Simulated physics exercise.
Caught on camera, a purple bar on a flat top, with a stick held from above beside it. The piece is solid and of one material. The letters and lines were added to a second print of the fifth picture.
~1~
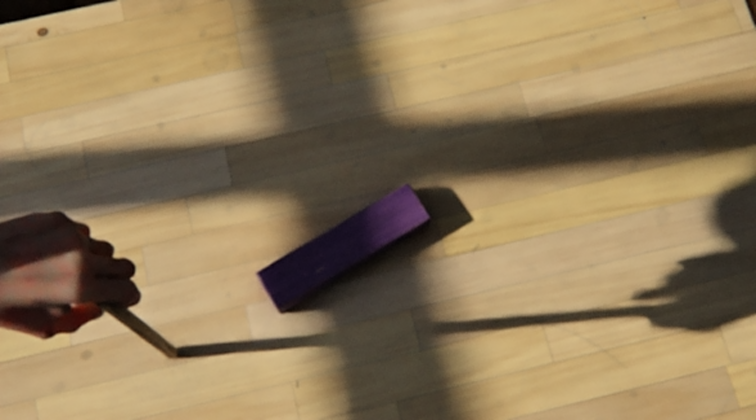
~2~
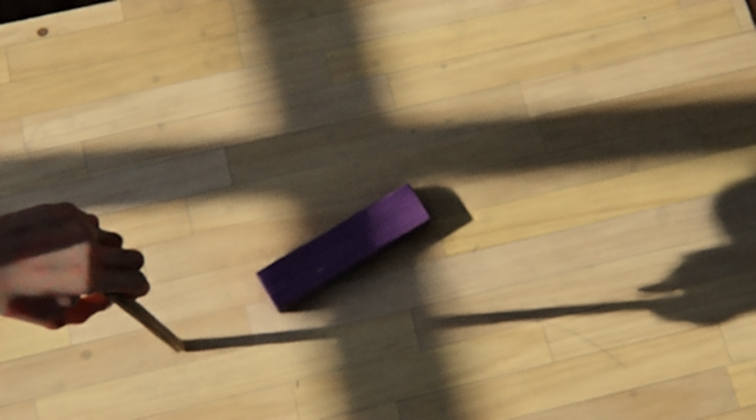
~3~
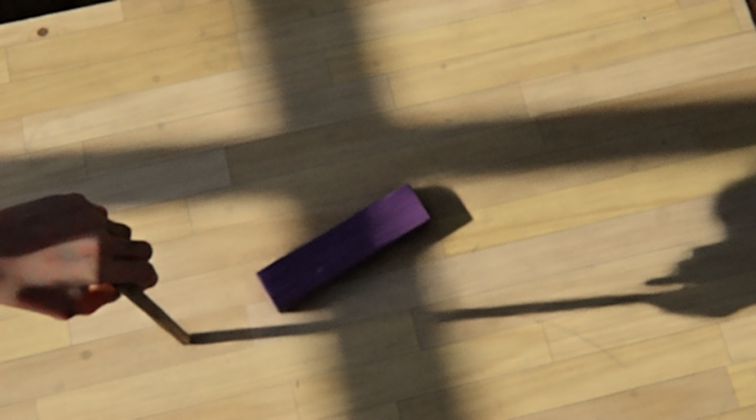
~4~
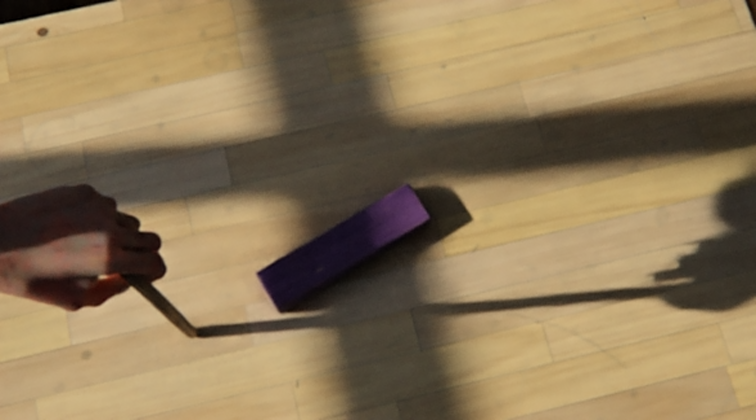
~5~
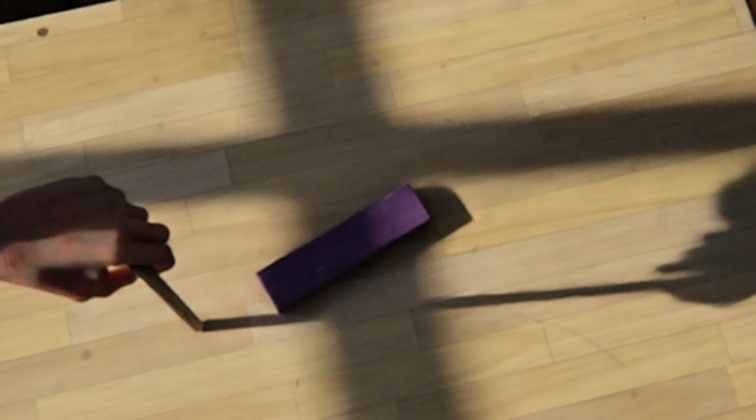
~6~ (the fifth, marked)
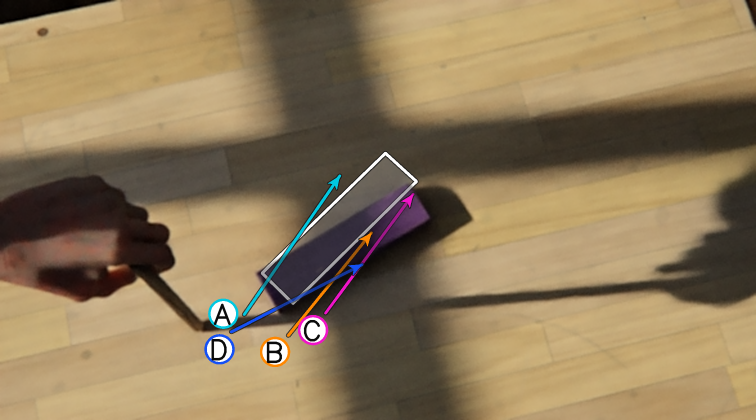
A hand at the left, holding a thin stick with its tip down near the wooden surface, moves slowly a short way right and slightly upward, toward a purple bar. The stick's long shadow shifts along with it, while the bar lies still throughout, with a gap remaining between it and the tip.
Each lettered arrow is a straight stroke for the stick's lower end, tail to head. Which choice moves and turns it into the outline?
C.
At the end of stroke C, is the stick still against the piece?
Yes.
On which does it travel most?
Stroke D.
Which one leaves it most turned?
Stroke A.
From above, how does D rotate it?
Anticlockwise.
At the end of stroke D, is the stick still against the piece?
Yes.
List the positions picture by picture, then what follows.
The first frame shows purple bar (345, 245).
The second frame shows purple bar (345, 245).
The third frame shows purple bar (345, 245).
The fourth frame shows purple bar (345, 245).
The fifth frame shows purple bar (345, 245).
On the marked copy, A from (244, 314) to (340, 176); B from (288, 336) to (371, 233); C from (326, 313) to (413, 194); D from (231, 332) to (362, 265).
Following C. Soon after the start, foot of the stick (358, 269), piece (343, 240).
Later, foot of the stick (389, 227), piece (341, 225).
In the end, foot of the stick (413, 195), piece (340, 222); it fills the outline.
As for the rest, A leaves the piece out of the outline, at (416, 227); B leaves the piece out of the outline, at (340, 212); D leaves the piece out of the outline, at (406, 177).
